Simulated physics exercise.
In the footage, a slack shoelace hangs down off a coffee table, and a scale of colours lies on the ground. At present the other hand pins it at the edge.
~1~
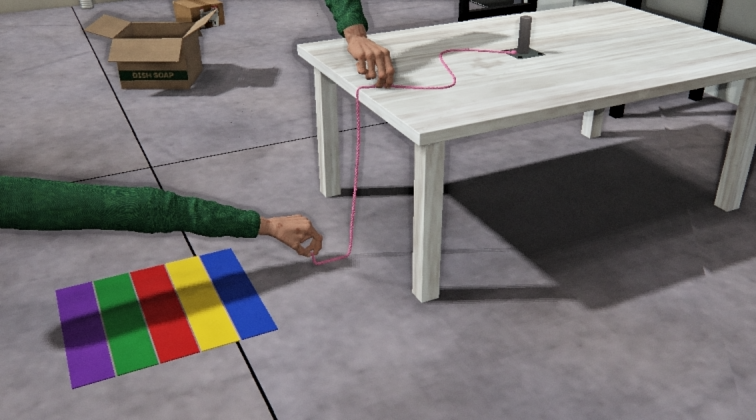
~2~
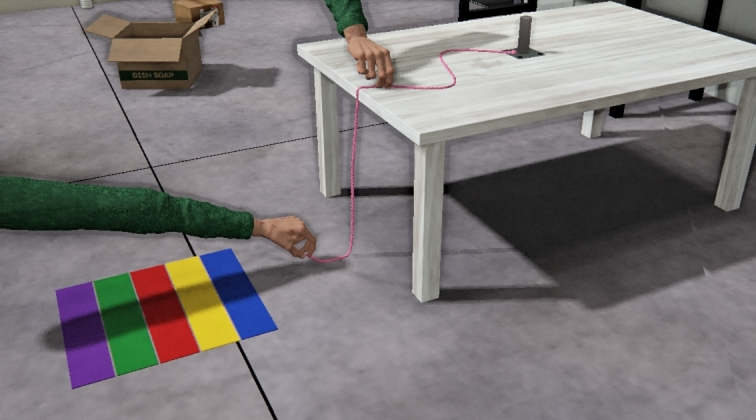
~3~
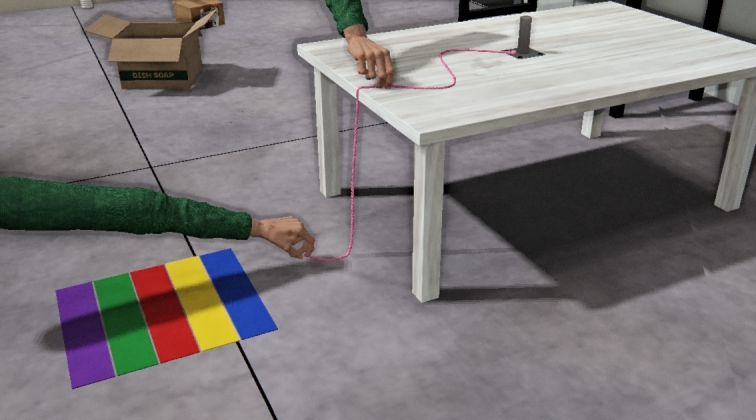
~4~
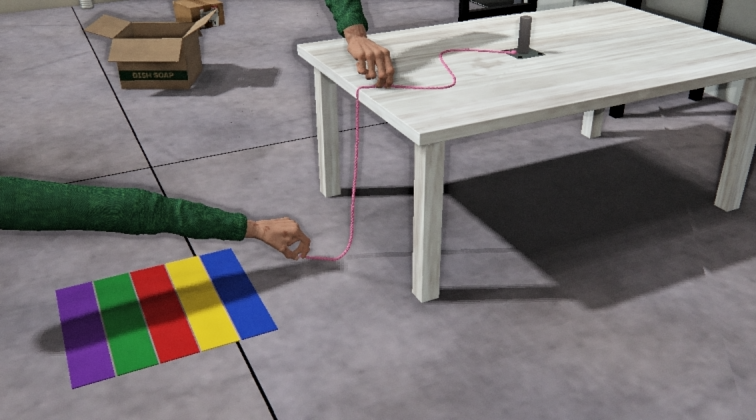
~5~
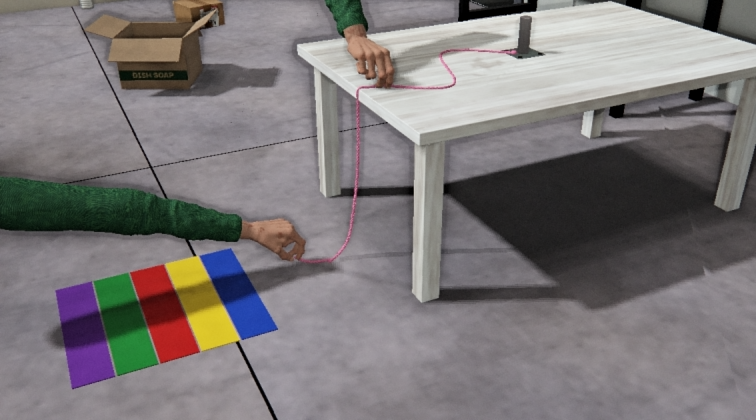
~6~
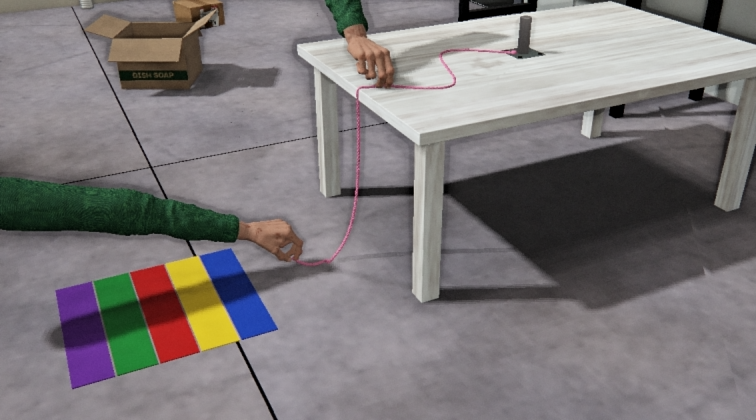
On a grey floor beside a white table, a hand drew the low end of a dangling pink cord slightly left toward some coloured stripes, while another hand pressed it at the table's edge.
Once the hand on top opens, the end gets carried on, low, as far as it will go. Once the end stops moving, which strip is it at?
It is at the purple strip.
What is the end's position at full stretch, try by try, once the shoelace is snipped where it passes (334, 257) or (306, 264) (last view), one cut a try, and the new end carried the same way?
First try near (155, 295), second near (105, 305).
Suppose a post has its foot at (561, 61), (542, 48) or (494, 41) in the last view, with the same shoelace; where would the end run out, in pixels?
Respectively (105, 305), (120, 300) and (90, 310).
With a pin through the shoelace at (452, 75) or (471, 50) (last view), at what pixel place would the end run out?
Try one gives (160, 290); try two gives (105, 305).
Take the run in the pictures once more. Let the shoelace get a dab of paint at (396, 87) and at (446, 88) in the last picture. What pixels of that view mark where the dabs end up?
Result - first point (316, 124), second point (354, 90).
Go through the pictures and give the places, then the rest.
The first picture shows end (312, 253); blue (251, 317); yellow (213, 328); red (174, 339); green (133, 351); purple (90, 363).
The second picture shows end (306, 254); shoelace through (481, 51) (444, 63) (442, 88) (358, 93) (353, 169) (352, 241).
The third picture shows end (304, 255).
The fourth picture shows end (300, 256); shoelace through (481, 51) (444, 63) (442, 88) (358, 93) (356, 169) (351, 241).
The fifth picture shows end (295, 257).
The sixth picture shows end (292, 258); shoelace through (481, 51) (444, 63) (442, 88) (358, 93) (358, 168) (345, 241).
Soon after, end near (160, 291); over red.
Then, end near (108, 305); over green.
At full stretch, end near (78, 312); over purple. The purple one.
